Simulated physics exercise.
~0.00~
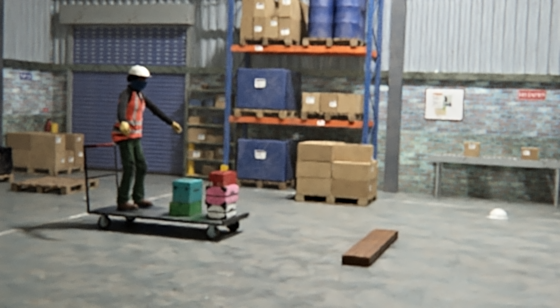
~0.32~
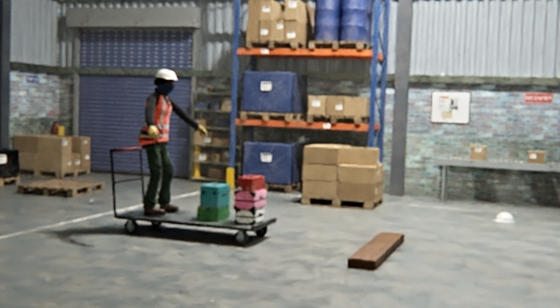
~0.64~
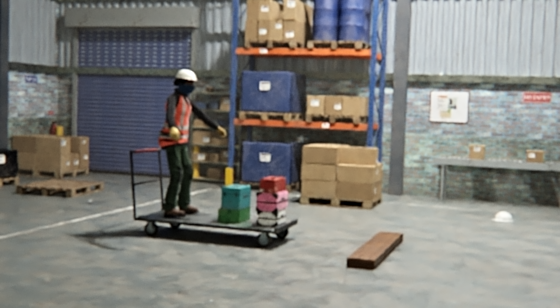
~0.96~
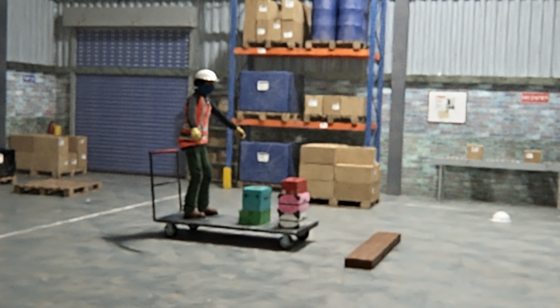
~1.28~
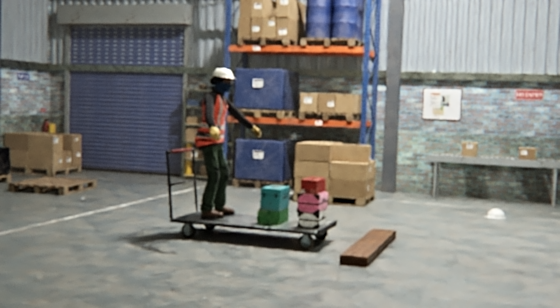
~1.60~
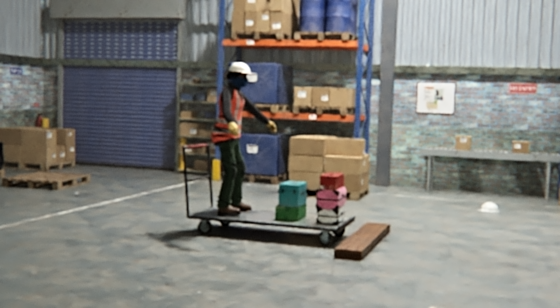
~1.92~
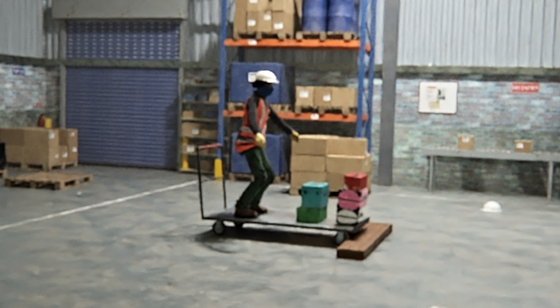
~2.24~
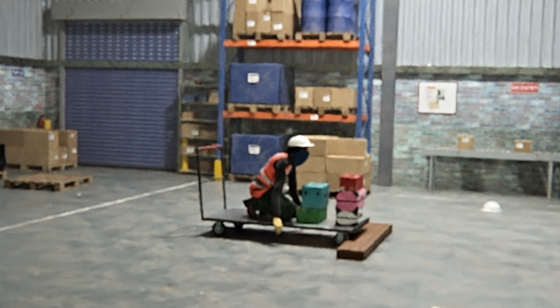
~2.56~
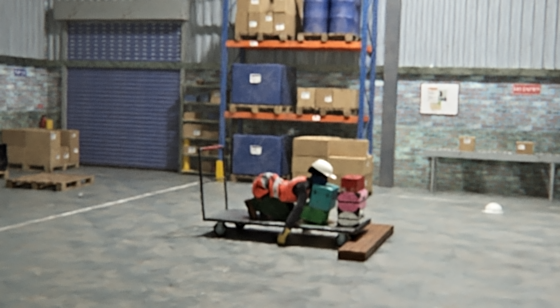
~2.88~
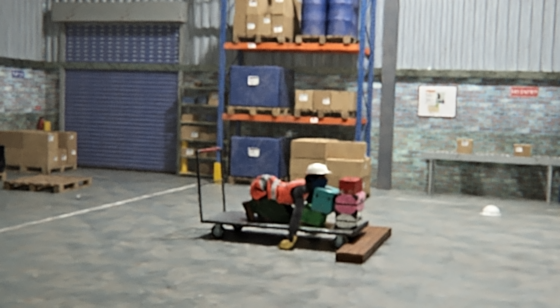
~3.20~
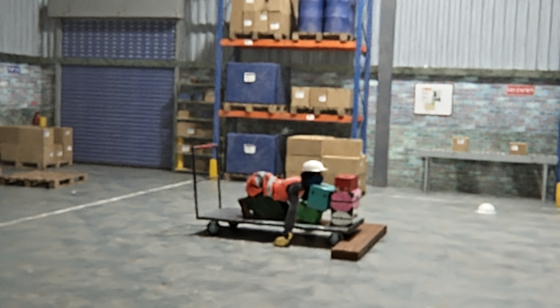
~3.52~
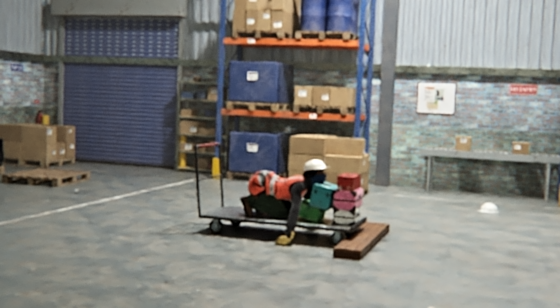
A worker in a white helmet and orange vest rode standing on a flat trolley rolling right across a warehouse until it stopped against a low brown kerb, then crumpled forward and ended slumped face-down against the boxes, which all stayed aboard.
